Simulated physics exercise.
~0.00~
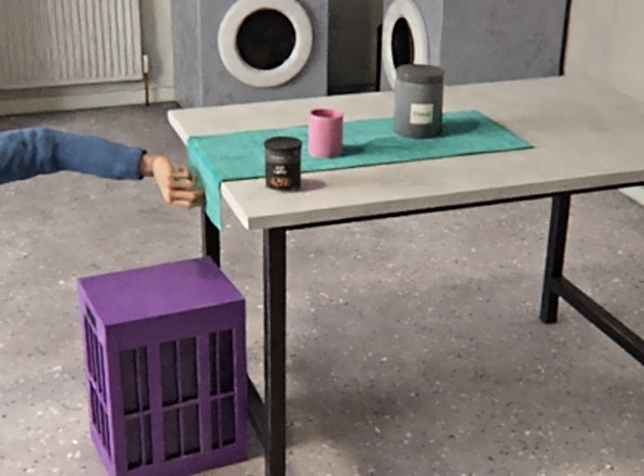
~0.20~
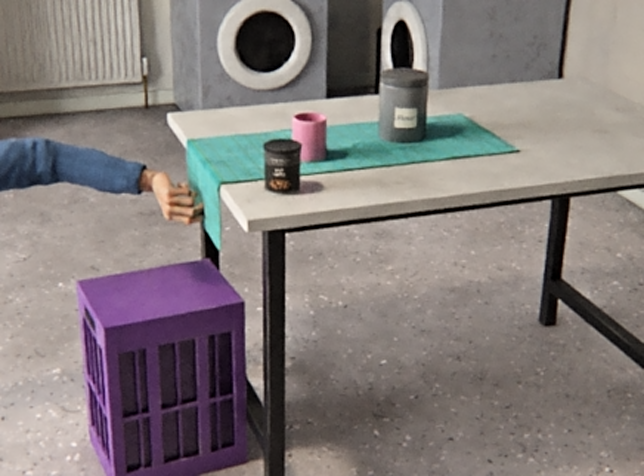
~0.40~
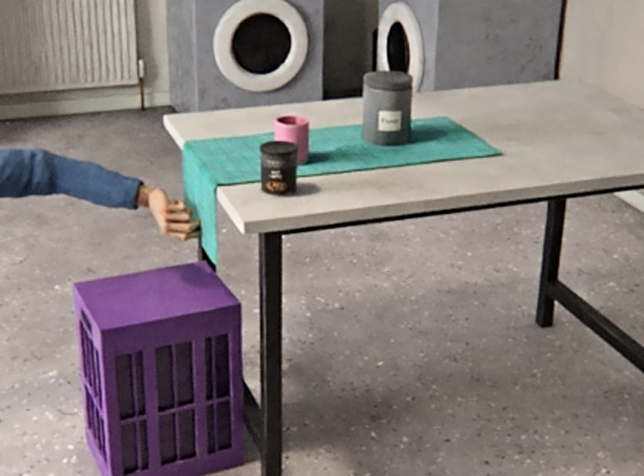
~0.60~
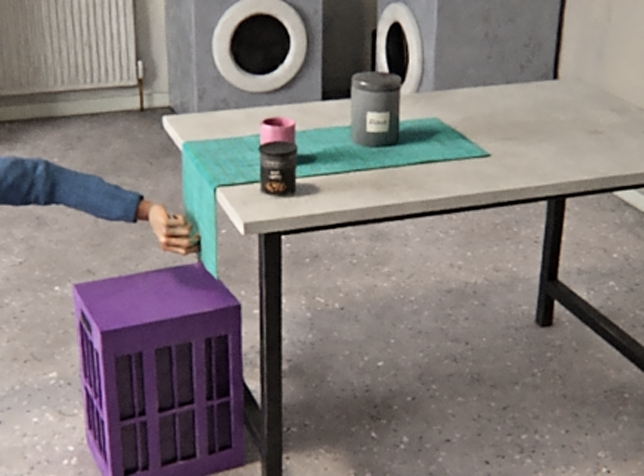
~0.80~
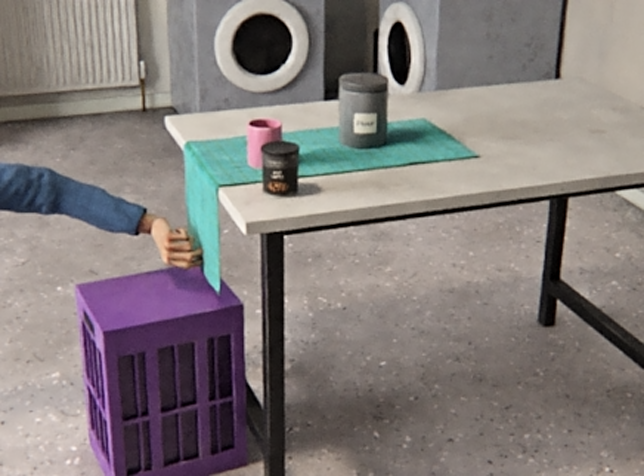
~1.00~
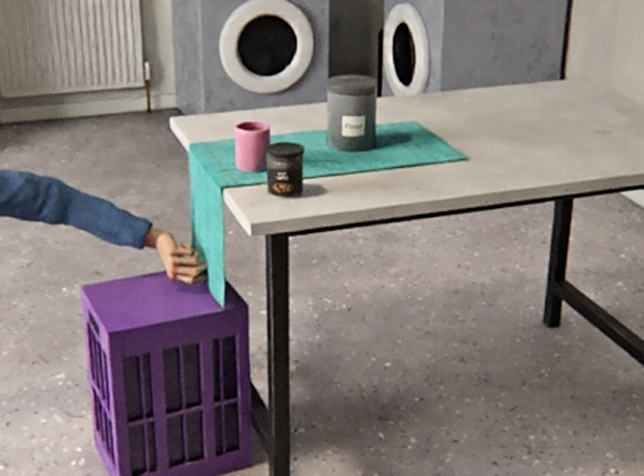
Turquoise cloth being drawn down over a table's end by a hand, carrying pink mug and grey canister left past a still black tin.
